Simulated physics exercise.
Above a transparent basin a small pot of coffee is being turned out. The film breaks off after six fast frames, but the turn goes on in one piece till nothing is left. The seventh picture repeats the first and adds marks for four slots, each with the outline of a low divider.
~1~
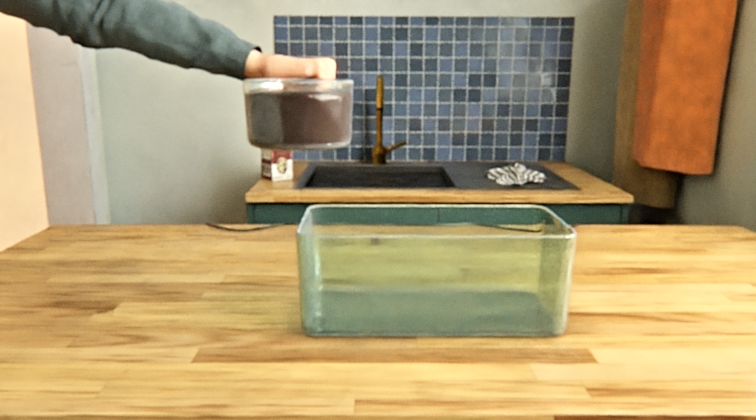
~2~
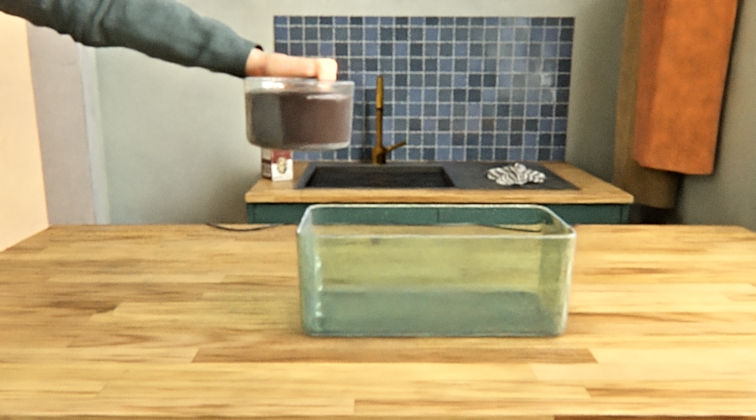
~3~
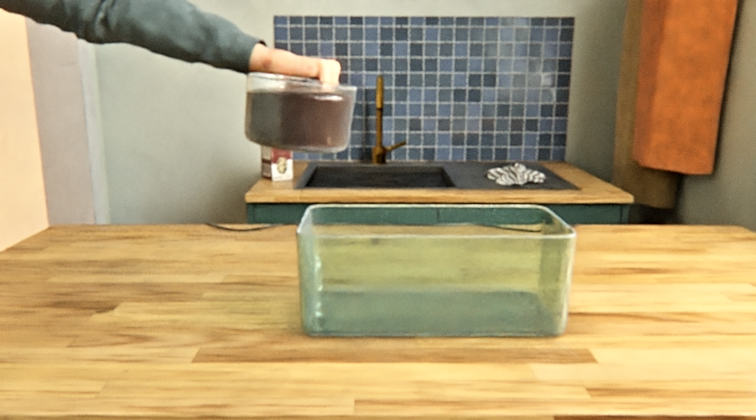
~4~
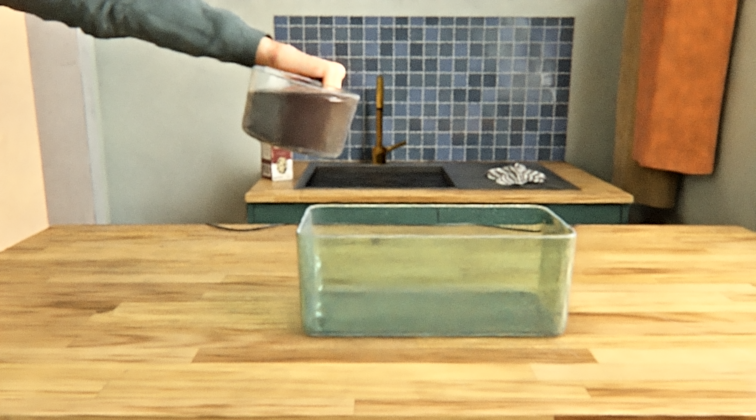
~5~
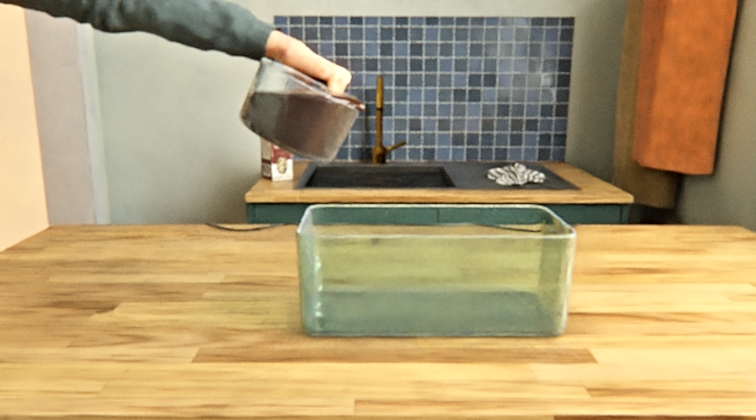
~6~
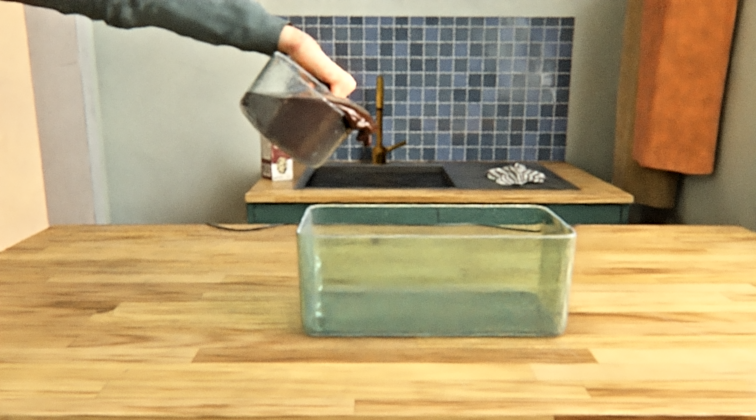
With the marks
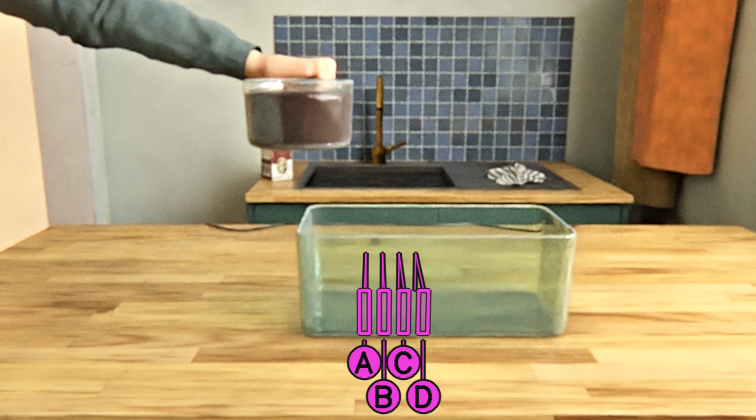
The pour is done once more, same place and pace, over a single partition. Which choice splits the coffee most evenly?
Go for C.
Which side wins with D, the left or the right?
More ends on the left.
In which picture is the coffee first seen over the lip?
Picture 5.
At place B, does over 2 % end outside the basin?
No, it does not.
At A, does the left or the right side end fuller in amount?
The right side.
On the marked copy, A at (364, 340); B at (383, 340); C at (403, 340); D at (423, 340).
For place A, about 10 % ends left of the wall and 89 % right of it.
For place B, about 27 % ends left of the wall and 73 % right of it.
For place C, about 45 % ends left of the wall and 54 % right of it.
For place D, about 75 % ends left of the wall and 23 % right of it.
